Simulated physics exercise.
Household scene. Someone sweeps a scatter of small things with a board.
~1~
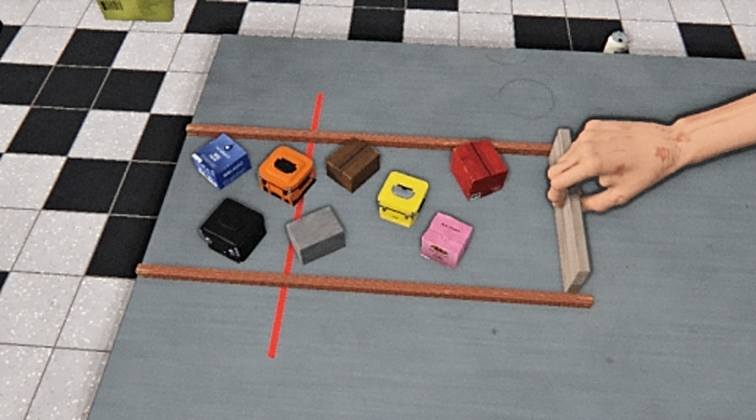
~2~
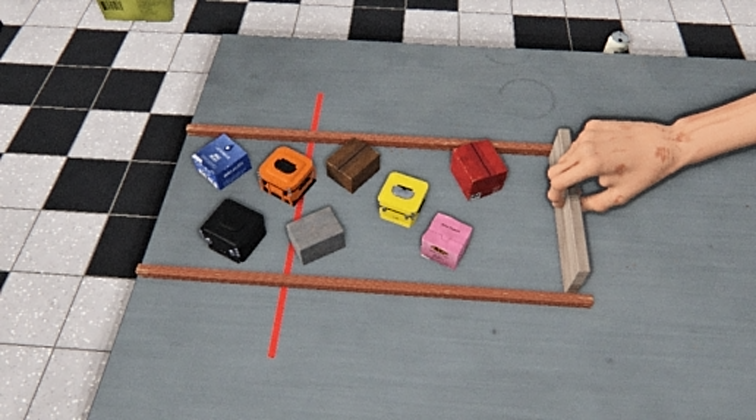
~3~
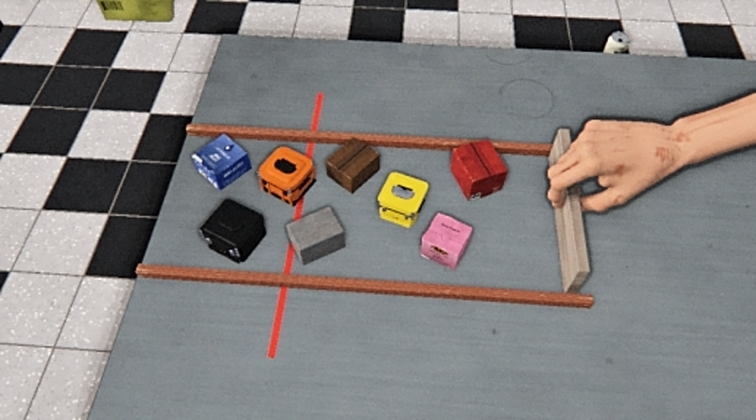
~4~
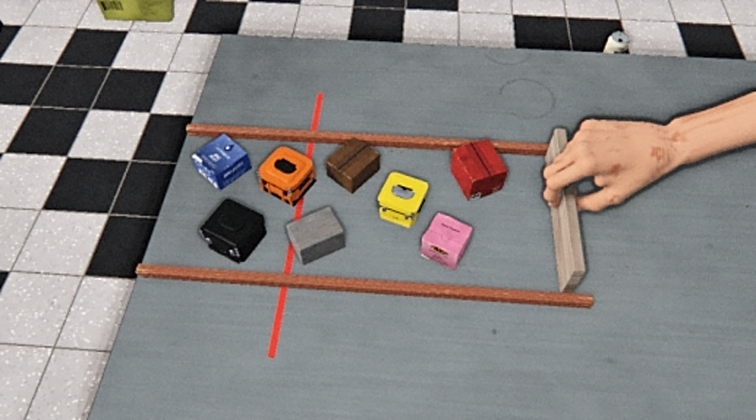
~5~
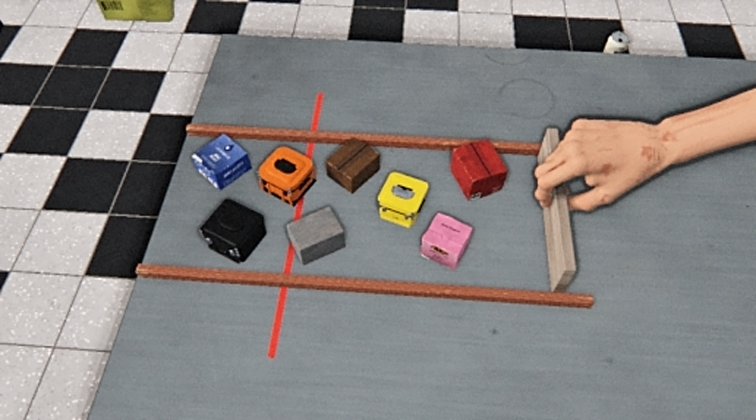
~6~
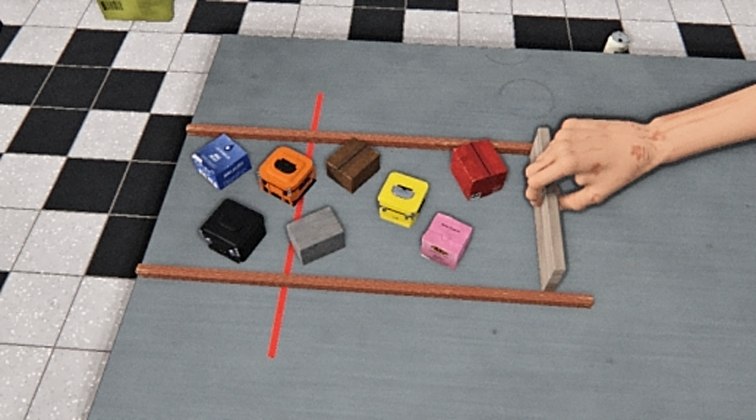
On a grey tabletop, a hand sliding a wooden board slightly left between two rails, the scattered coloured boxes staying still.
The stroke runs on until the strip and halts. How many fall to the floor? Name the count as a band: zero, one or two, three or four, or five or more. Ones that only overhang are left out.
The count falls in the zero band.
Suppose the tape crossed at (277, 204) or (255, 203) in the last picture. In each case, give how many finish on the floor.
Floor count: 0; 2.
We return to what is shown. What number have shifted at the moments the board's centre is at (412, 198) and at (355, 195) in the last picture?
4 by the first point, 7 by the second.
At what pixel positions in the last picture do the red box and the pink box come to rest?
In the last picture the red box sits at (288, 151) while the pink box sits at (272, 236).
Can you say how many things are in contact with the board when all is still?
At rest, 3 are in contact.
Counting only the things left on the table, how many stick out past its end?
That adds up to 0.
Early on, none off yet; blue box at rest near (222, 162); black case at rest near (235, 231); orange case at rest near (288, 176).
Finally, the number that fall off is zero.
